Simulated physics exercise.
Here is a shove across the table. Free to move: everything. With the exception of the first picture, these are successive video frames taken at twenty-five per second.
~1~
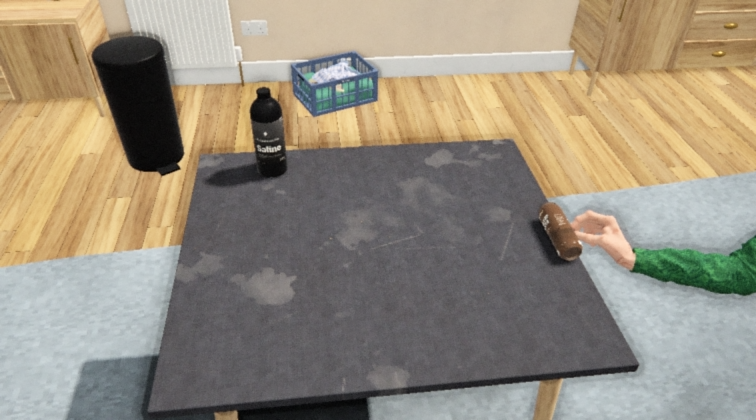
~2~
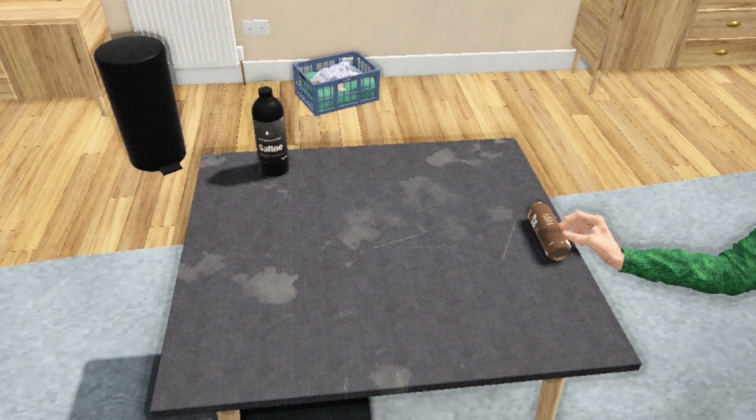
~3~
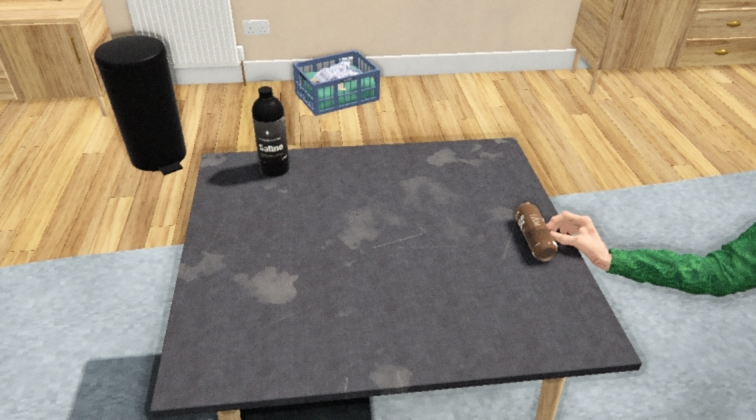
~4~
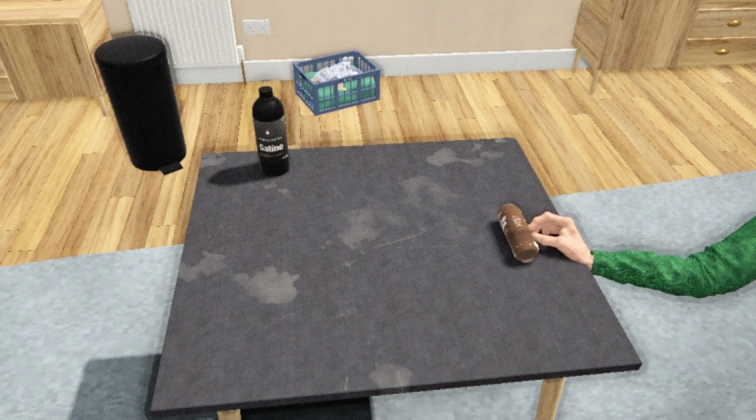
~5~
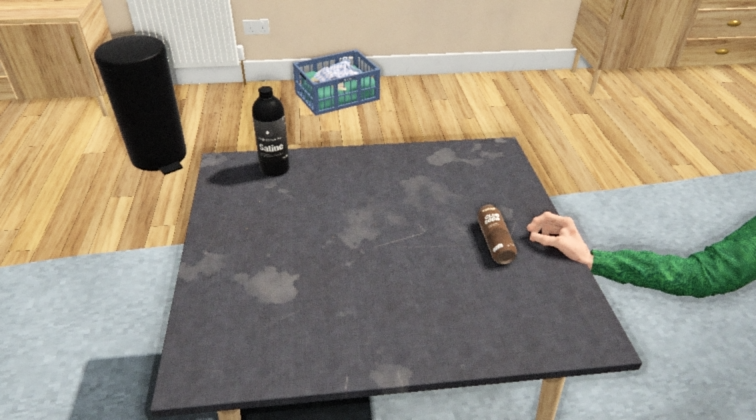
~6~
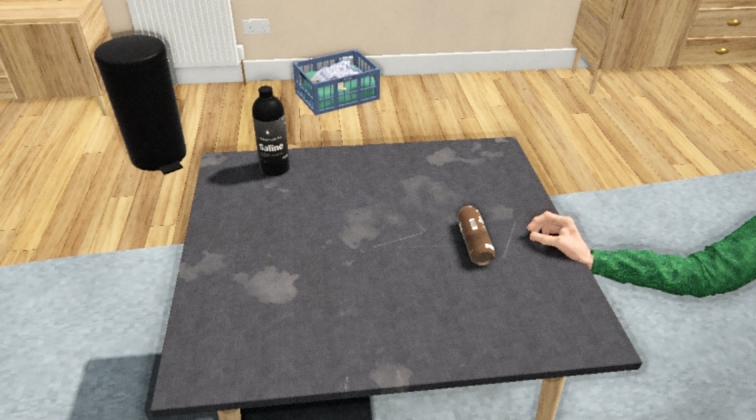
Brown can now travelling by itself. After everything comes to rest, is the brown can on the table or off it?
It is off the table.
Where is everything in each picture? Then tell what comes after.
The first frame shows under the hand; brown can (560, 231).
The second frame shows under the hand; brown can (548, 231).
The third frame shows under the hand; brown can (536, 231).
The fourth frame shows brown can (517, 232).
The fifth frame shows brown can (496, 234) rolled about its own width.
The sixth frame shows brown can (475, 235) rolled well along.
Then, 0.20 s after the last picture, brown can rolled well along near (370, 242).
Then, 0.50 s after the last picture, brown can rolled well along near (214, 253).
Then, 0.70 s after the last picture, brown can now off the table.
Then, 1.00 s after the last picture, things are still on the move.
By the end, off the table, brown can.
